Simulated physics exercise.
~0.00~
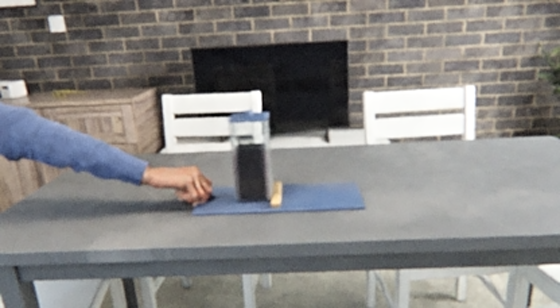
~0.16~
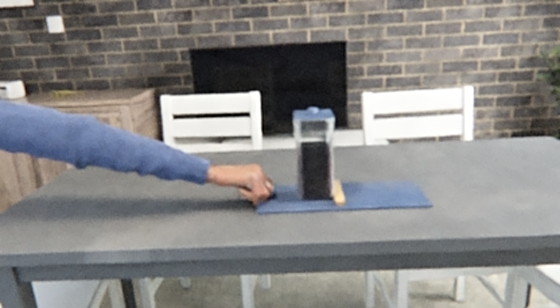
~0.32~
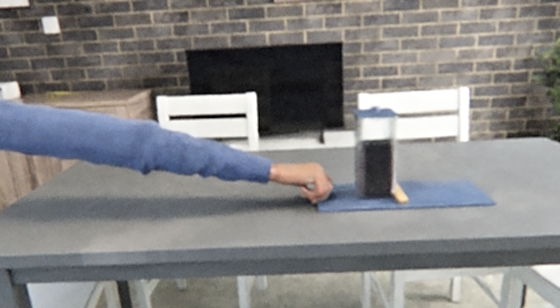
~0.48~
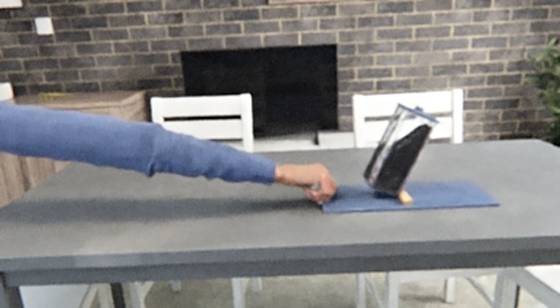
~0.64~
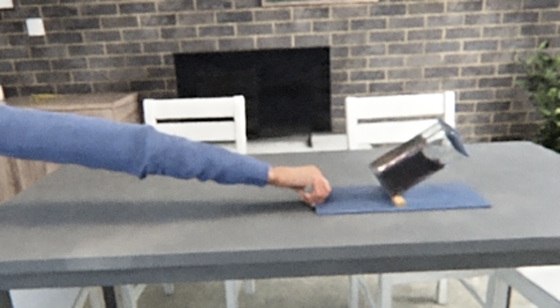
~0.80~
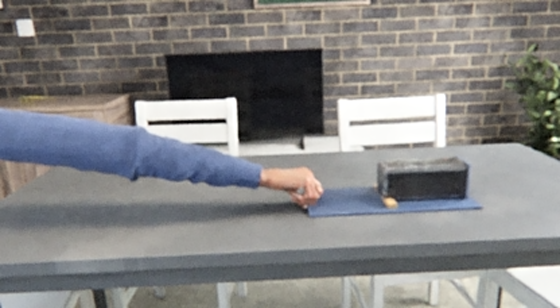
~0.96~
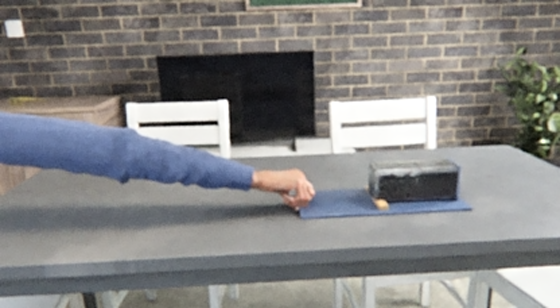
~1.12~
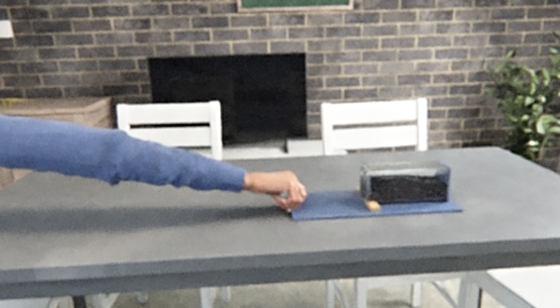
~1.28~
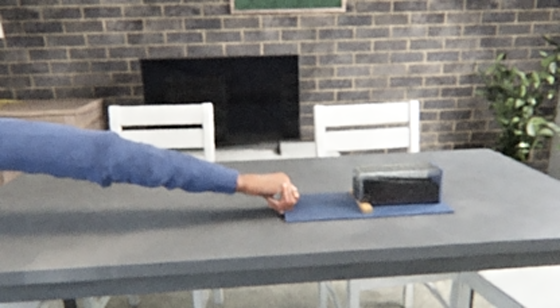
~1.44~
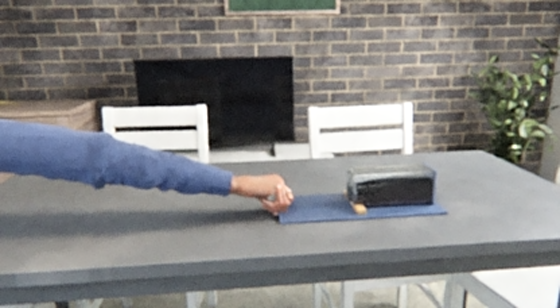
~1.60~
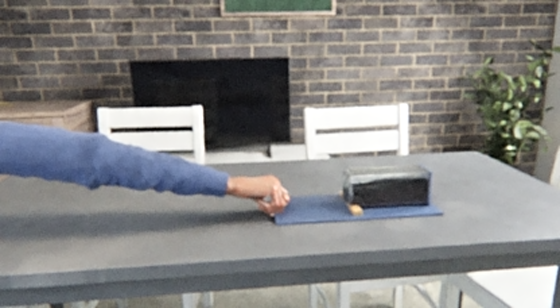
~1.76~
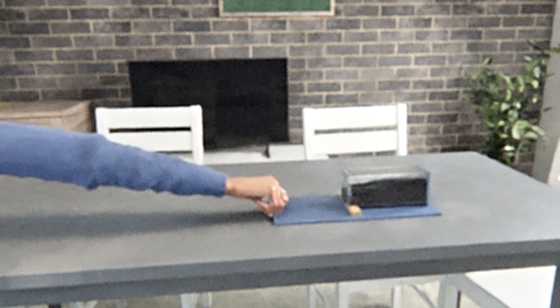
The video shows a hand sliding a blue board to the right across a gray table, carrying an upright clear container partly filled with dark liquid. As the board stops, the container tips rightward over a small batten and ends lying on its side on the board.
